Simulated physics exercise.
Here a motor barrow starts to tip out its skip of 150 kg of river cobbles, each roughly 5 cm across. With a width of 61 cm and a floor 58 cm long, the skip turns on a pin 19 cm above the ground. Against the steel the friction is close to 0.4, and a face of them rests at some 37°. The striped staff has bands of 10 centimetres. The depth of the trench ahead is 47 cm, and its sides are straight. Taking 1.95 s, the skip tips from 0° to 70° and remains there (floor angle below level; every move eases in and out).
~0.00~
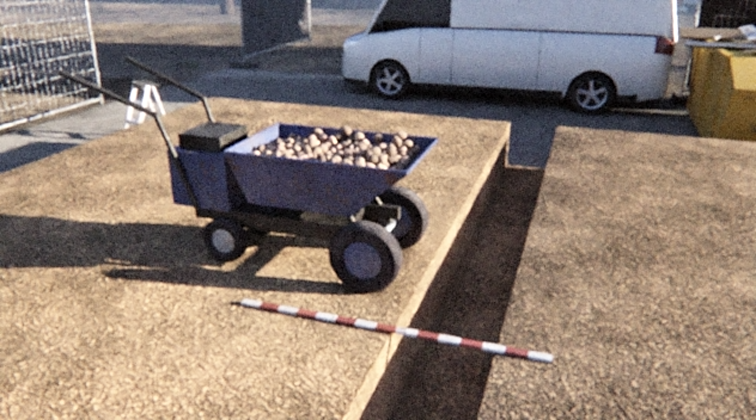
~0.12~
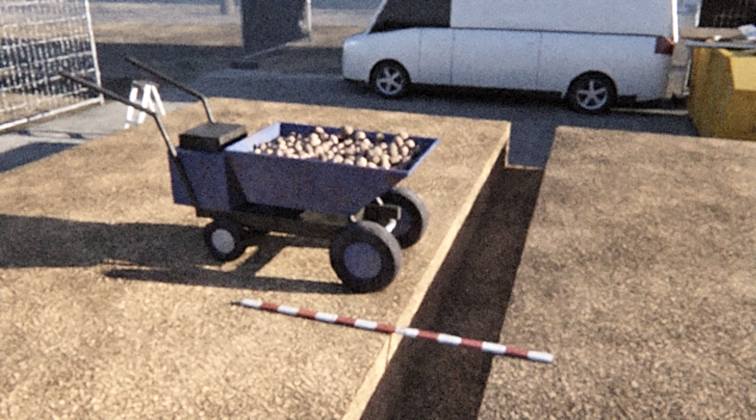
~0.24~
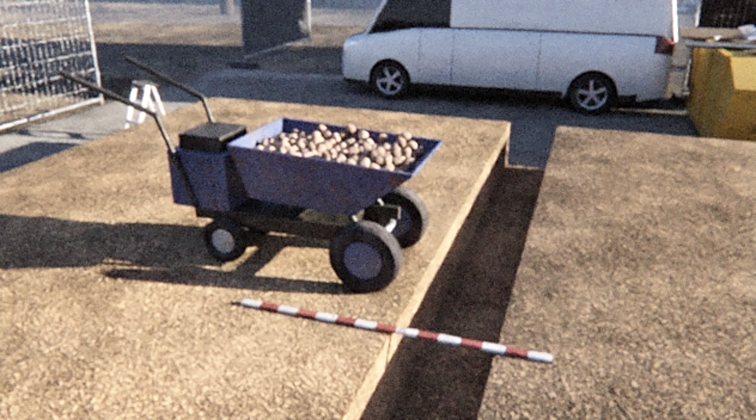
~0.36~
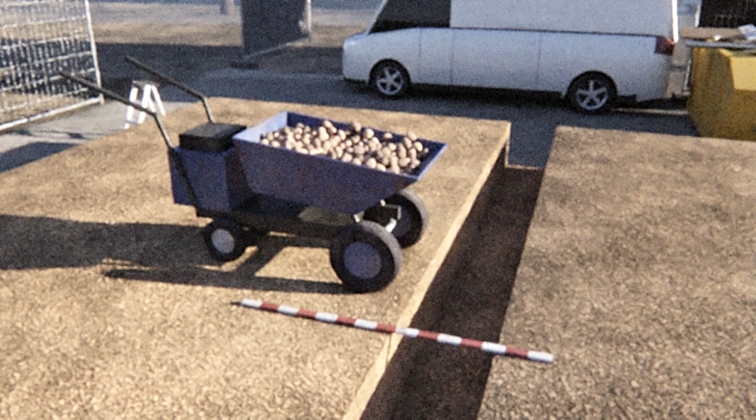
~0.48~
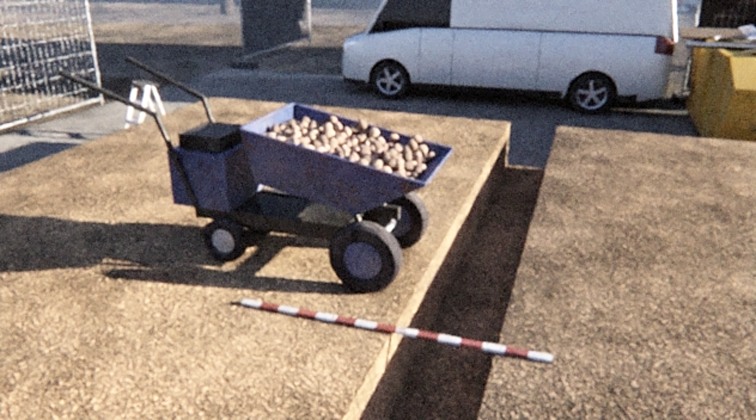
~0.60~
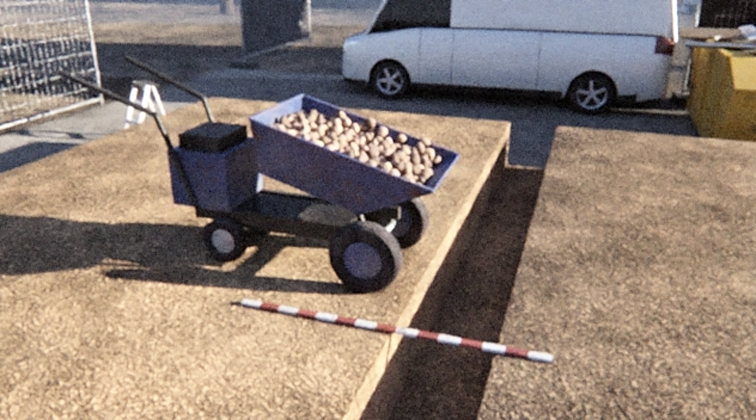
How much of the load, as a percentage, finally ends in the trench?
I would put it at about 56 per cent.
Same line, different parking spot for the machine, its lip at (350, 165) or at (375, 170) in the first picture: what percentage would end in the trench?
It comes to about 100 and 95 in a hundred.
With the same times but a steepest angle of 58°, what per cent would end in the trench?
Trench share: Approx. 70%.
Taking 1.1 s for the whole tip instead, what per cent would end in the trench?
Close to 50 per cent then.
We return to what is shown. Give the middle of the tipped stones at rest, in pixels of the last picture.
Somewhere near pixel (502, 345).
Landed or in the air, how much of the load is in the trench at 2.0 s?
40 per cent or so by then.
After 1.5 s the floor is at 59°; 96 % in the skip, 4 % in the trench; the foremost stones are at (507, 250).
After 2.0 s the floor is at 70°; 24 % in the skip, 38 % in the trench, 38 % past the trench; the foremost stones are at (625, 309).
After 2.4 s the floor is at 70°; 4 % in the skip, 52 % in the trench, 44 % past the trench; the foremost stones are at (675, 315).
After 4.3 s the floor is at 70°; 0 % in the skip, 56 % in the trench, 44 % past the trench; the foremost stones are at (685, 320).
